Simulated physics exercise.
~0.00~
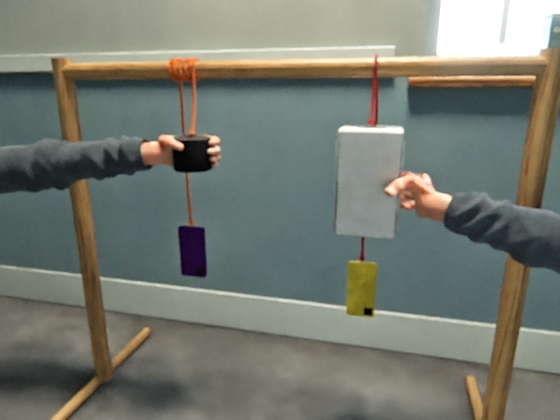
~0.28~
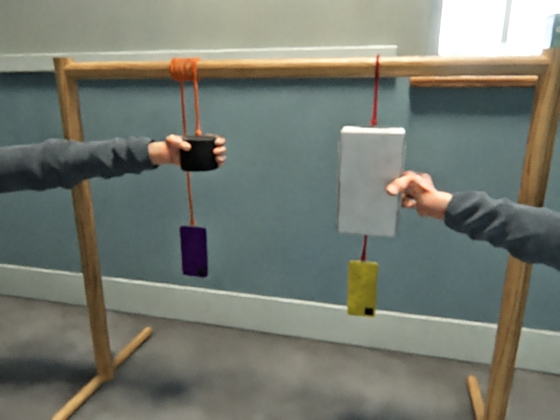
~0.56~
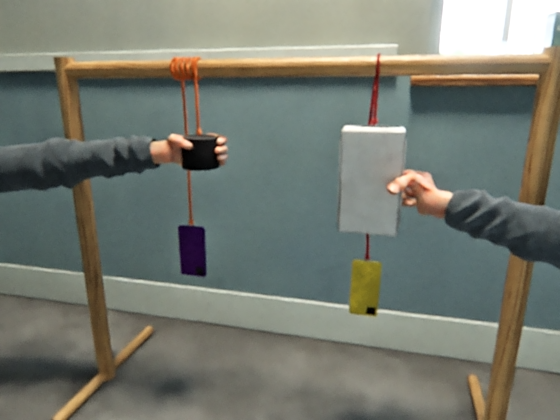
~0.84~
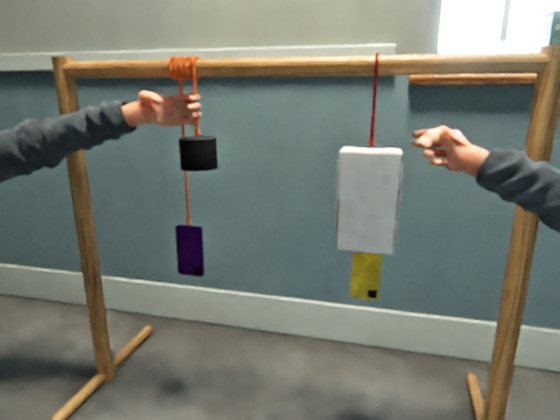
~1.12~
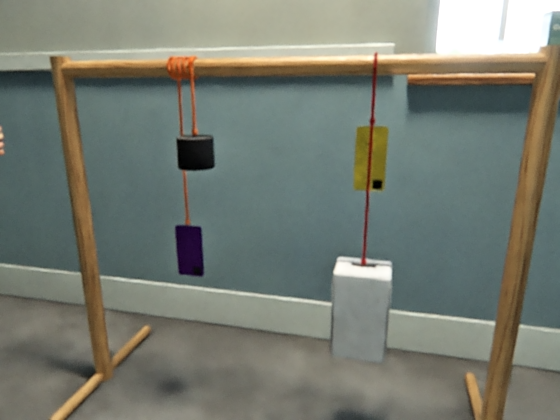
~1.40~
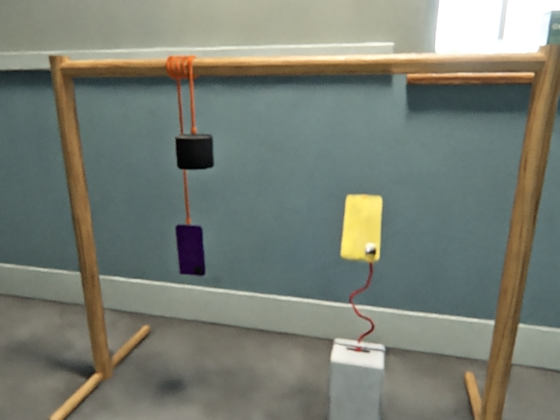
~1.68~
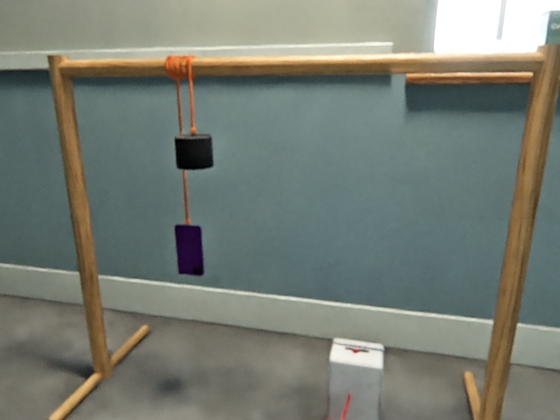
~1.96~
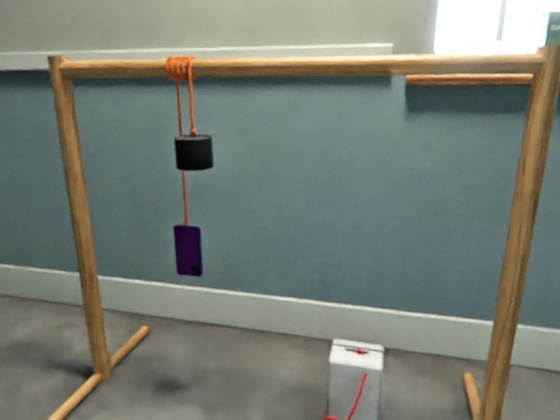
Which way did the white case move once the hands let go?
The white case moved down, dropping from below the rail to the floor.
